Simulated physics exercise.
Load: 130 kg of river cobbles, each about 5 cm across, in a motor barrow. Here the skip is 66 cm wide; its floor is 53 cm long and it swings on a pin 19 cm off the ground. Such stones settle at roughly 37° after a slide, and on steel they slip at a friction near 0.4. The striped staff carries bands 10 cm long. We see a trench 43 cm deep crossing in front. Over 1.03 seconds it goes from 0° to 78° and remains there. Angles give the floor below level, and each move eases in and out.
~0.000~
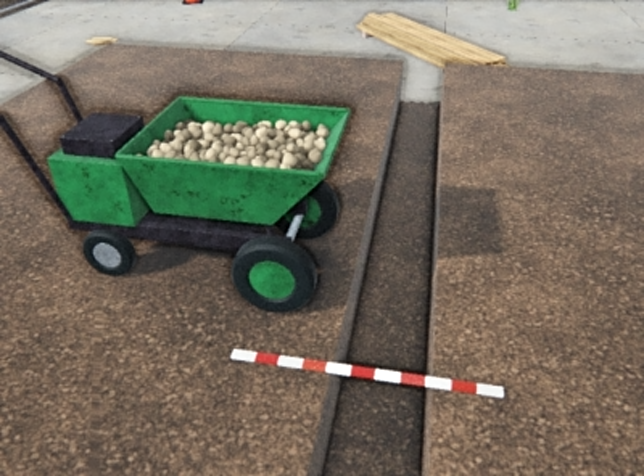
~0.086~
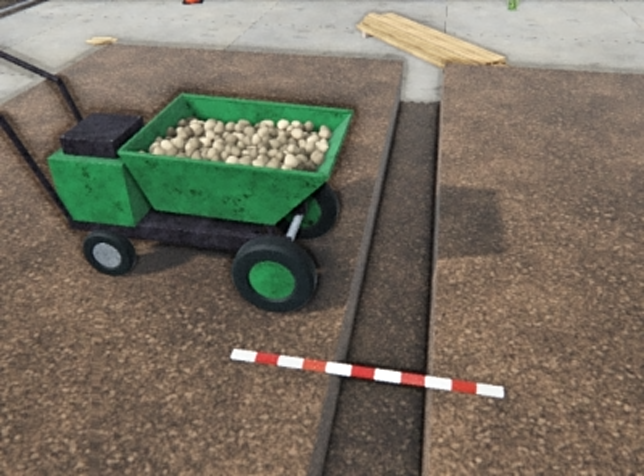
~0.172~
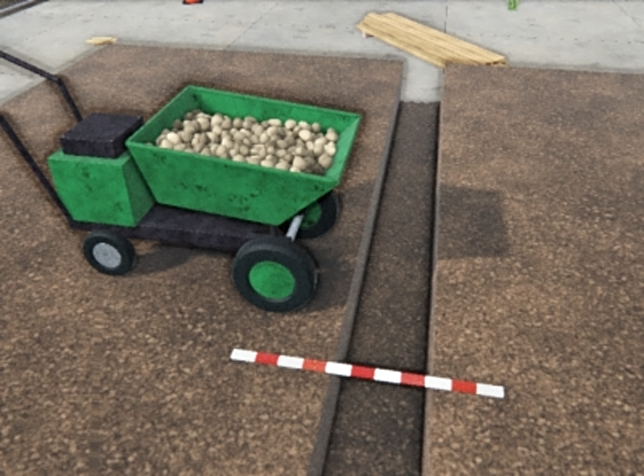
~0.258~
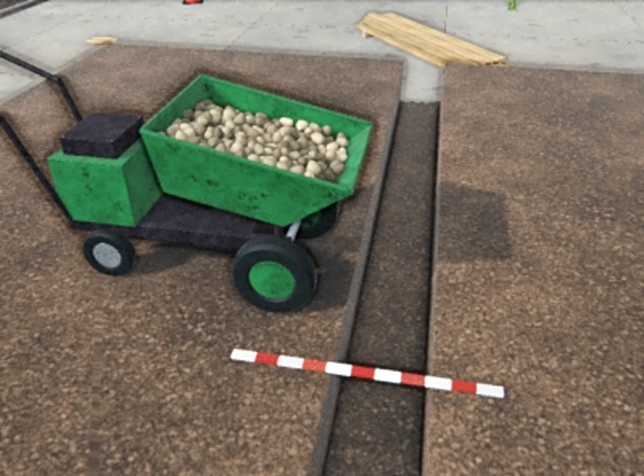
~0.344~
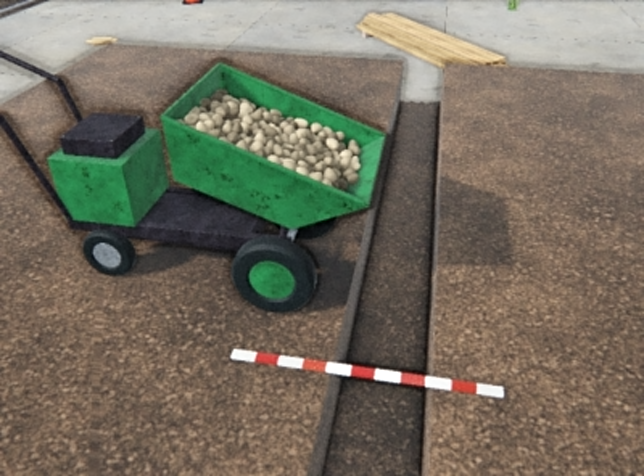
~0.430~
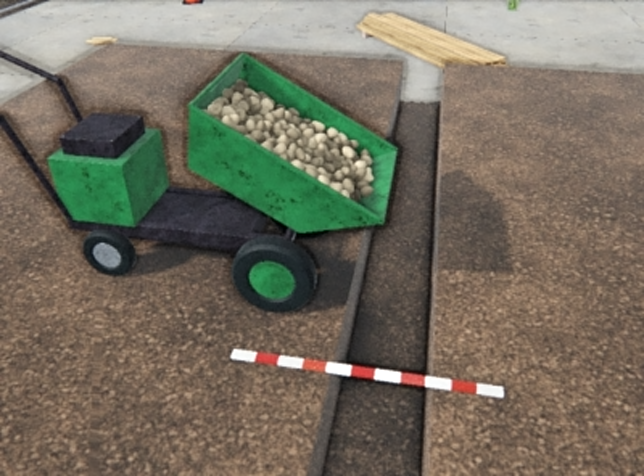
The green skip of a motor barrow, loaded with pale rounded stones, sits level beside a narrow trench, then begins tilting slowly toward the right. Its left end rises steadily away from the stationary chassis while its right lip lowers over the trench, the stones still heaped inside the steeply slanted skip.
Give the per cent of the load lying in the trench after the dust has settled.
Close to 50 in every hundred.
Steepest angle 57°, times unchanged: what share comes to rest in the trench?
I'd guess some 35 in a hundred.
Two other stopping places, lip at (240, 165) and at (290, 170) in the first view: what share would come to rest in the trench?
About 100 and 90 per cent.
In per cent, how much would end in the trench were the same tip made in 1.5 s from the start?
It would be near 55 per cent.
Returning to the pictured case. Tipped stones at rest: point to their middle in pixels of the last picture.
Their middle ends up near (440, 285).
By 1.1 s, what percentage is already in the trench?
By that moment, roughly 20 per cent of the load.
After 0.8 s the floor is at 66°; 100 % in the skip; the foremost stones are at (420, 258).
After 1.1 s the floor is at 78°; 46 % in the skip, 21 % in the trench, 33 % past the trench; the foremost stones are at (536, 310).
After 1.5 s the floor is at 78°; 10 % in the skip, 39 % in the trench, 51 % past the trench; the foremost stones are at (643, 307).
After 3.4 s the floor is at 78°; 0 % in the skip, 50 % in the trench, 50 % past the trench; the foremost stones are past the picture's edge.
